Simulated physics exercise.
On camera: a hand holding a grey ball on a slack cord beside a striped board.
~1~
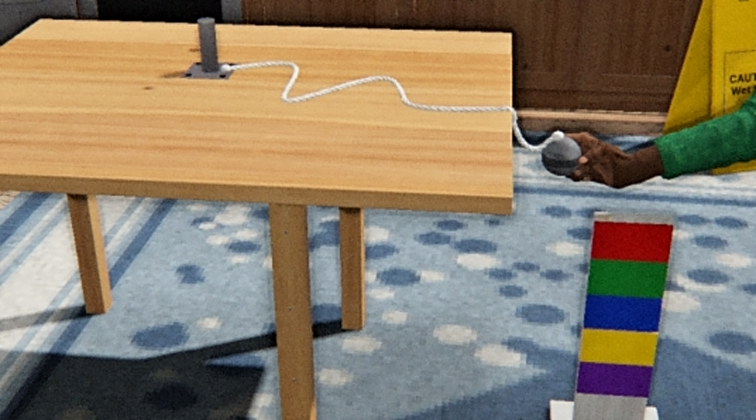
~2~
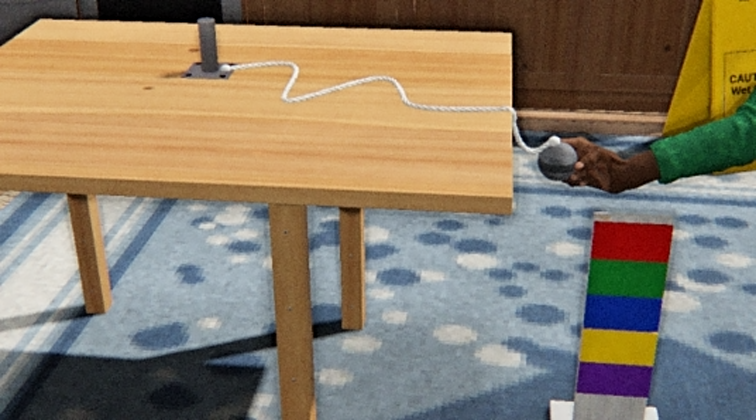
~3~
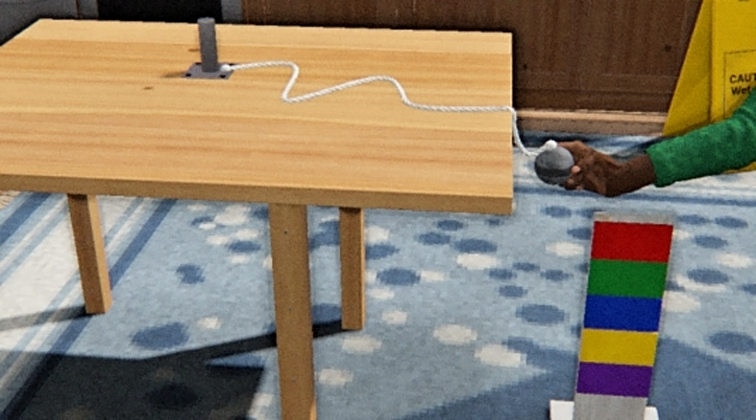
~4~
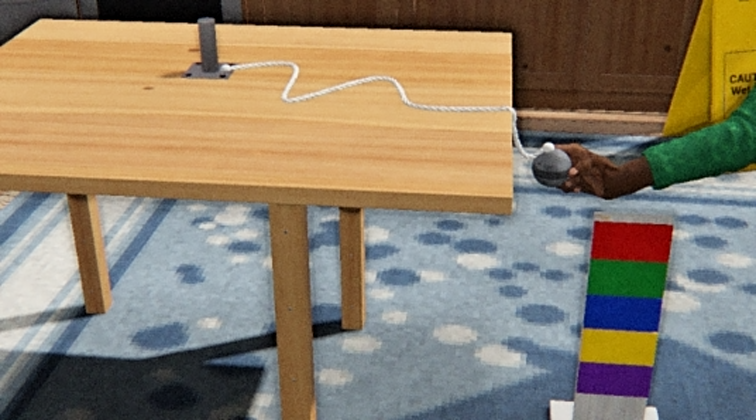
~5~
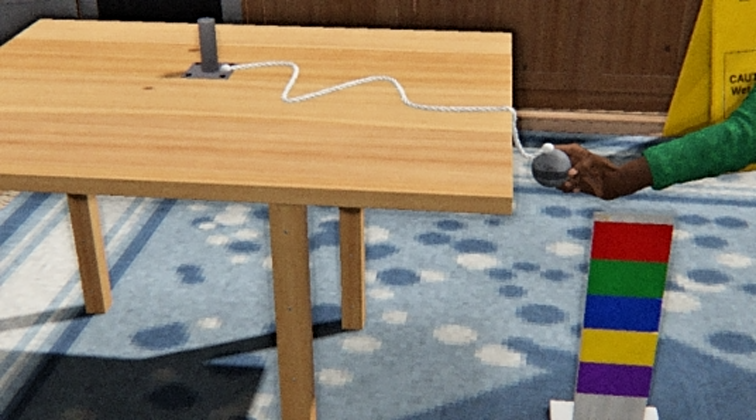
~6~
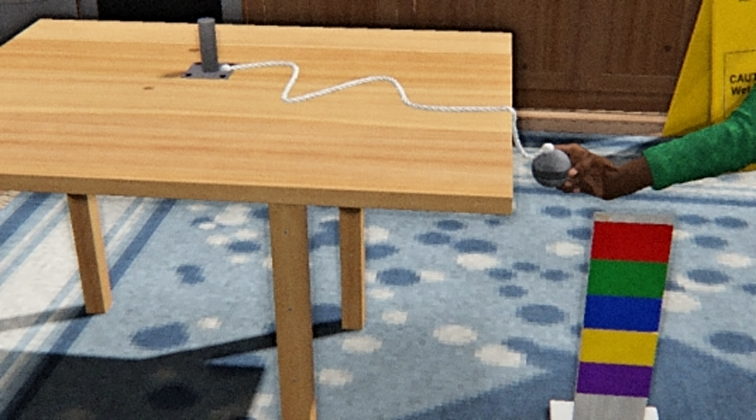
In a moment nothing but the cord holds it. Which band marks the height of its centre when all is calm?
Its centre hangs level with the yellow band.
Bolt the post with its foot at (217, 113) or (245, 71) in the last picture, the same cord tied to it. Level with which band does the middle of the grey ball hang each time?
It would be purple; purple.
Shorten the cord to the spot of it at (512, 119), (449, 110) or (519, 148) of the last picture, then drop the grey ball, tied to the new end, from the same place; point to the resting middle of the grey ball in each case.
Near (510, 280), (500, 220) and (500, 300).
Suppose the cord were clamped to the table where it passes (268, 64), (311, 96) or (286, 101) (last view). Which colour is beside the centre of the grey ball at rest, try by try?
Taking them in turn: Yellow; green; green.
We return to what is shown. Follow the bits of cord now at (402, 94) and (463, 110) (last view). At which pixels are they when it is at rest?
About (511, 146), and the other about (506, 219).
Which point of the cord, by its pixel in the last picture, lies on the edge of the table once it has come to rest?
At (391, 80), roughly.
Soon after, ball near (517, 334); level with yellow.
Then, ball near (498, 338); level with yellow.
At rest, ball near (497, 339); level with yellow. Its middle rests at the yellow band.
